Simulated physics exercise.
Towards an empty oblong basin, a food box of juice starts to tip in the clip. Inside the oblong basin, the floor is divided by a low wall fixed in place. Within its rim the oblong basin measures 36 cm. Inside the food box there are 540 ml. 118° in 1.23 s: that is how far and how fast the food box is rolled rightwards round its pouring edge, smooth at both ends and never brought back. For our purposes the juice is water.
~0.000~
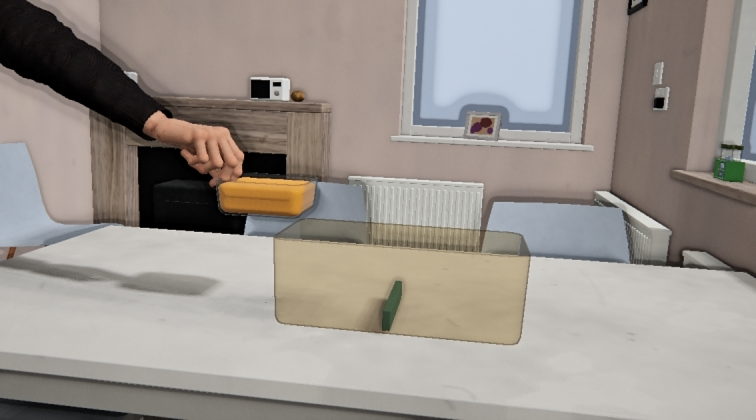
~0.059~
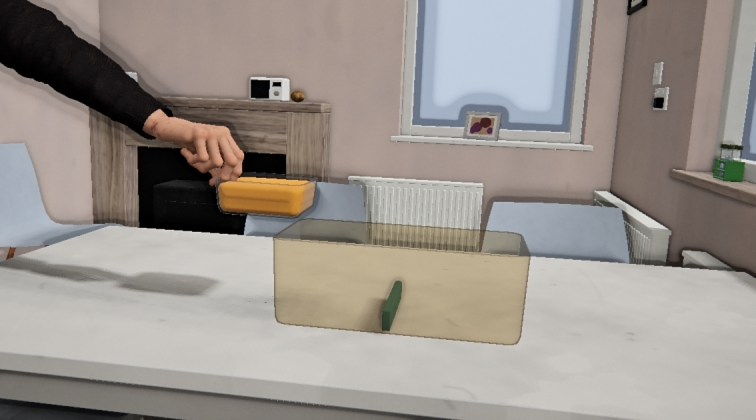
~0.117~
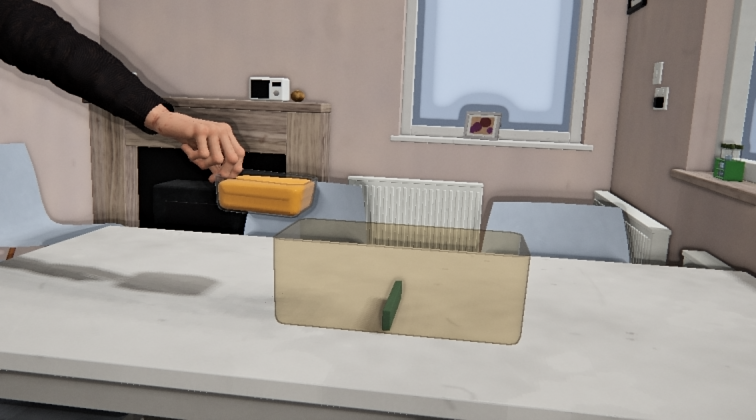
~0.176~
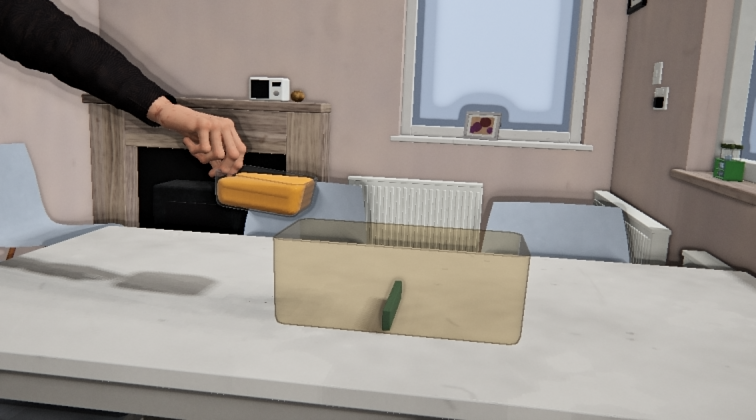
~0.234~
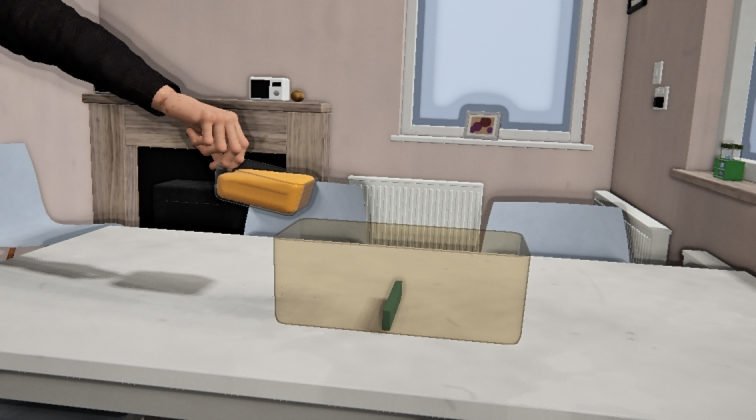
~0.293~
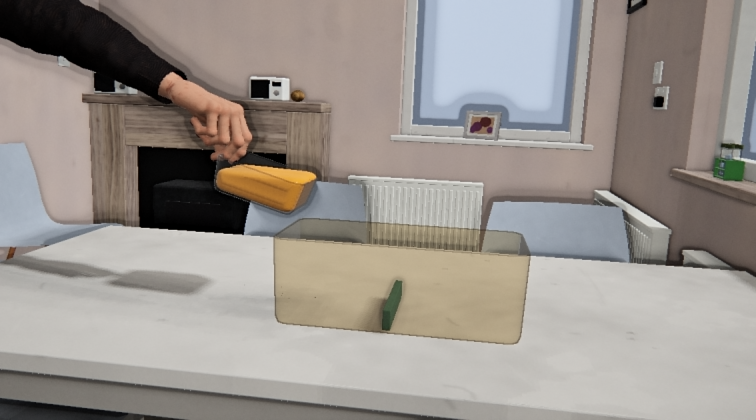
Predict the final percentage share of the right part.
Right part: About 14 %.
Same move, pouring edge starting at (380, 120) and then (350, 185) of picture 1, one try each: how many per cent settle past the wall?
Respectively about 90 and 75 percent.
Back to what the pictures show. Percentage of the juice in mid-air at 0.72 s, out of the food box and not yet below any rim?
Some 36 % is the figure.
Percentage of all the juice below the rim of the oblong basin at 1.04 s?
I'd say roughly 96 in a hundred of it.
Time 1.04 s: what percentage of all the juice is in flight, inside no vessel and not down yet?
Estimate: About 3 in a hundred.
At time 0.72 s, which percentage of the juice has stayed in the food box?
Roughly 18 %.
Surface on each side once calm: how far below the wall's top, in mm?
Left: Roughly 12 mm; right: Roughly 28 mm.
After 0.72 s the tilt is 75° and 19 per cent is still to pour, 44 is left of the wall and 1 right of it.
After 1.04 s the tilt is 111° and 1 per cent is still to pour, 87 is left of the wall and 9 right of it.
After 1.37 s the tilt is 118° and 0 per cent is still to pour, 86 is left of the wall and 14 right of it.
After 1.73 s the tilt is 118° and 0 per cent is still to pour, 85 is left of the wall and 14 right of it.
In the end 85 per cent lies left of the wall, 14 right of it and 0 outside.
